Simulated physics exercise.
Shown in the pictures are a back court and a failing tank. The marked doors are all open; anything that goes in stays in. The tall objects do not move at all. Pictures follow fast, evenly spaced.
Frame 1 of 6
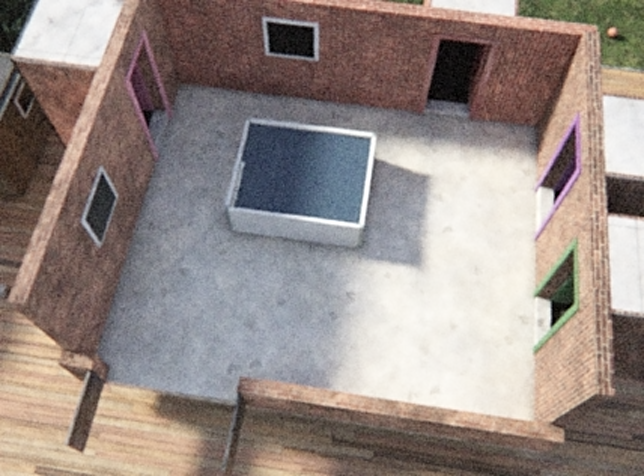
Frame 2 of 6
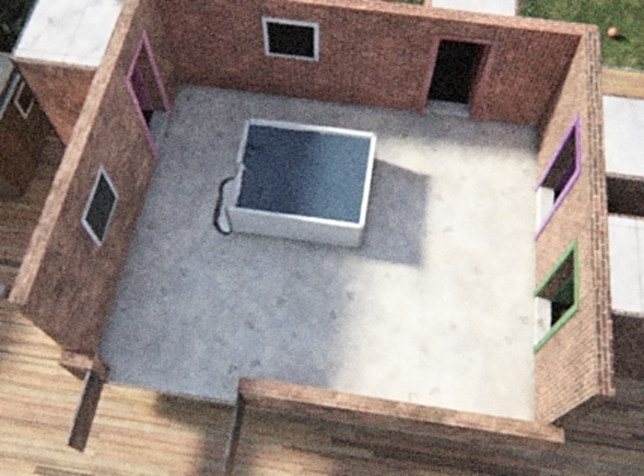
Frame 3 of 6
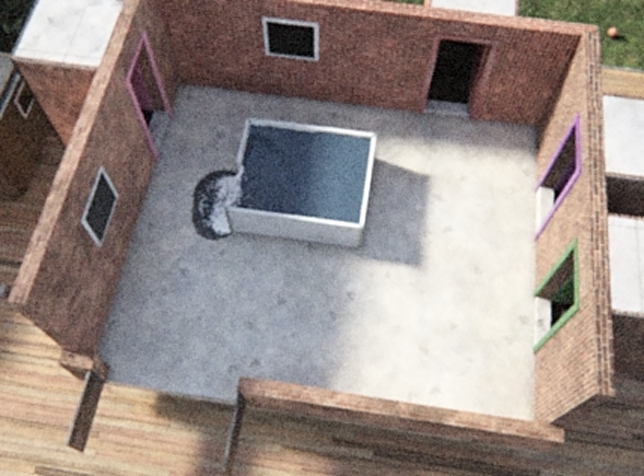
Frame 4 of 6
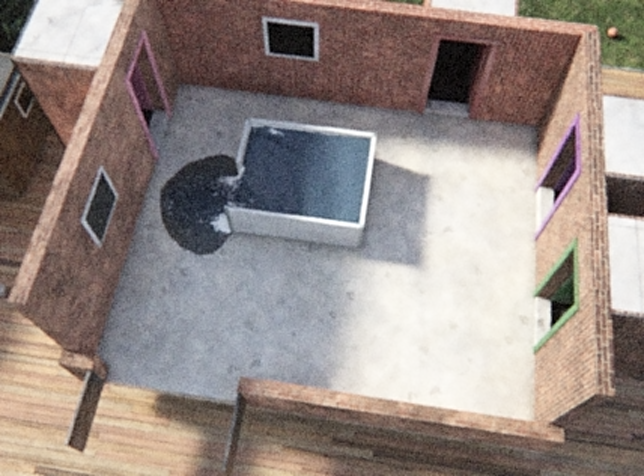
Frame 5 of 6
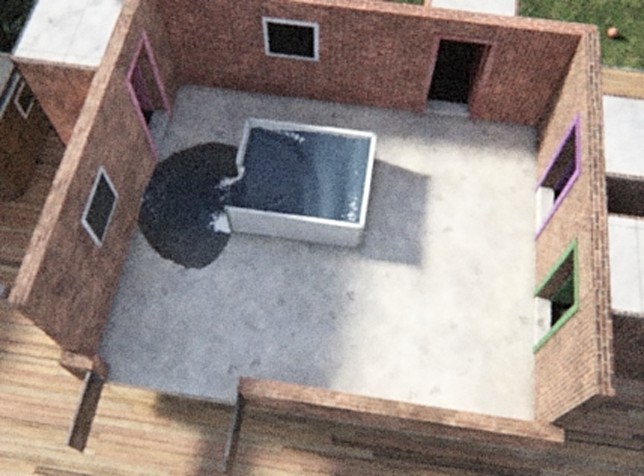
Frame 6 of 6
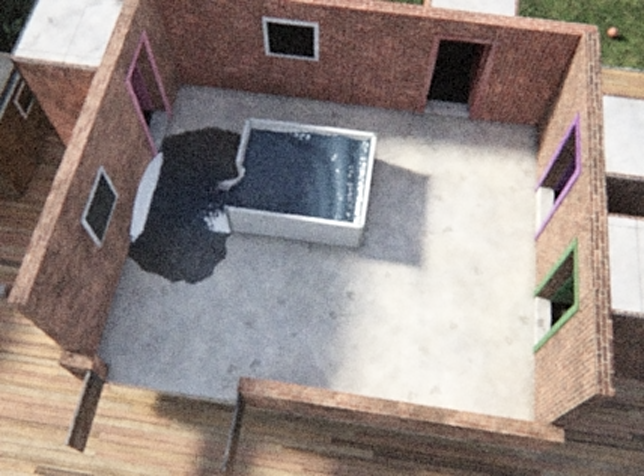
In a brick-walled court, dark water pours from the tank's left side and spreads leftward to the wall.
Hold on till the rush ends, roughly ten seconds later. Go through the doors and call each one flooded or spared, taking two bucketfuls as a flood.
Green door: Spared, pink door: Spared, red door: Spared, purple door: Spared.
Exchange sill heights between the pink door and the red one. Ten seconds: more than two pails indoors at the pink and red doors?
In that case the pink door overflows the limit and the red door stays within it.
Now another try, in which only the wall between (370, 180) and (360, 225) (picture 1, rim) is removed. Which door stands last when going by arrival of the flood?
The one in pink.
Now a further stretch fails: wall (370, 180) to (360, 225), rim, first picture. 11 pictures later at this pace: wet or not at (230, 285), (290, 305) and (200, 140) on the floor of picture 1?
Taken in turn they're unwetted, unwetted and unwetted.
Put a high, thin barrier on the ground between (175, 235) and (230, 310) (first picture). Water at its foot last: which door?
Answer: The green one.
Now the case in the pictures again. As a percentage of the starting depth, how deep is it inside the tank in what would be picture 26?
Close to 44 in a hundred.
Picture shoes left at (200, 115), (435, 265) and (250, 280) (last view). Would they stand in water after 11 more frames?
As listed, the points end up soaked, high and dry and high and dry.
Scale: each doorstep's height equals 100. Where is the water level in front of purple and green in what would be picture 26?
Some 0 percent and then some 0 percent.
A moment on, water covers 15 % of the floor; the green door not reached, the pink door wet at the sill, nothing in, the red door not reached, the purple door not reached.
Next, water covers 20 % of the floor; the green door not reached, the pink door wet at the sill, nothing in, the red door not reached, the purple door not reached.
Then, water covers 35 % of the floor; the green door not reached, the pink door wet at the sill, nothing in, the red door not reached, the purple door not reached.
Later, water covers 55 % of the floor; the green door not reached, the pink door wet at the sill, nothing in, the red door wet at the sill, nothing in, the purple door wet at the sill, nothing in.
In the end, water covers 80 % of the floor; the green door wet at the sill, nothing in, the pink door wet at the sill, nothing in, the red door wet at the sill, nothing in, the purple door wet at the sill, nothing in.
